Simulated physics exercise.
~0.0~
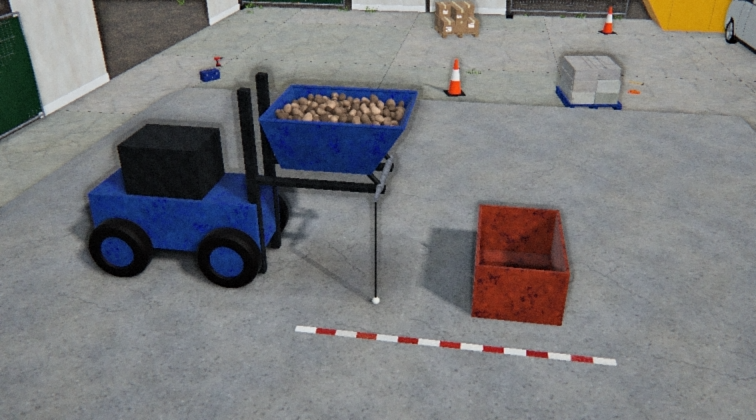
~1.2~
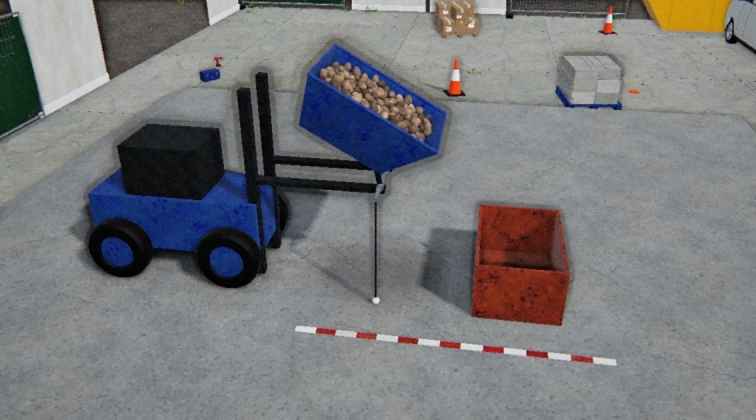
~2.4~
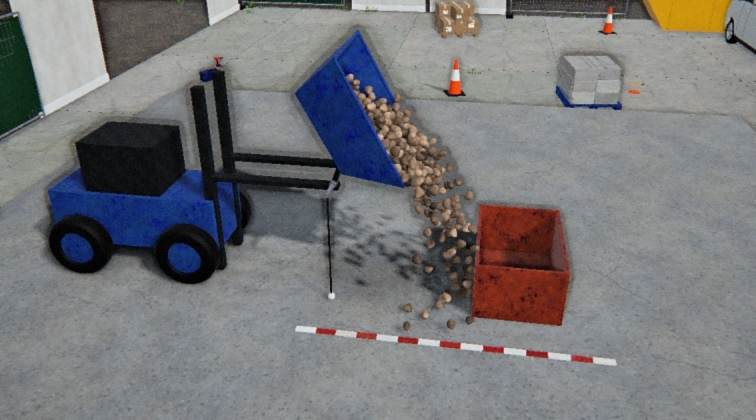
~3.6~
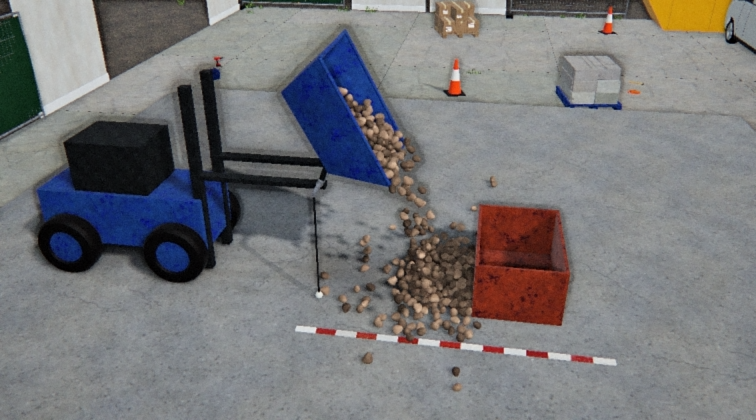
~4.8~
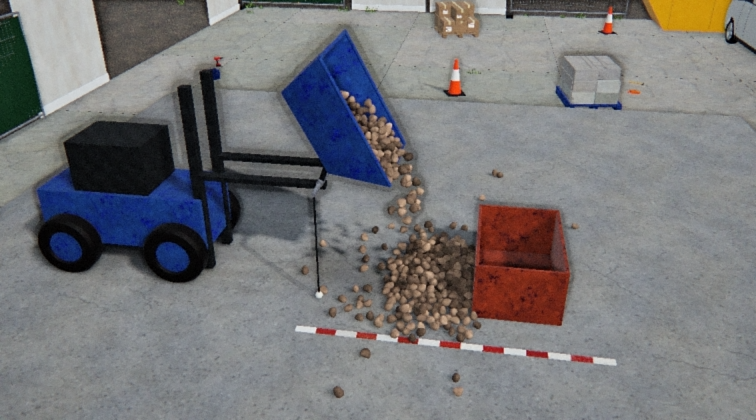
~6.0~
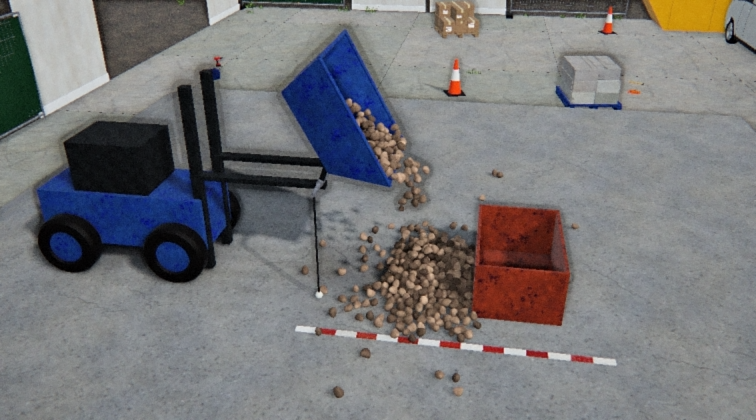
We see a blue forklift tip a raised blue skip of rounded stones to the right while backing slightly left, and the stones spill onto the ground short of a red bin, ending in a heap beside the empty bin with many stones still in the tilted skip.
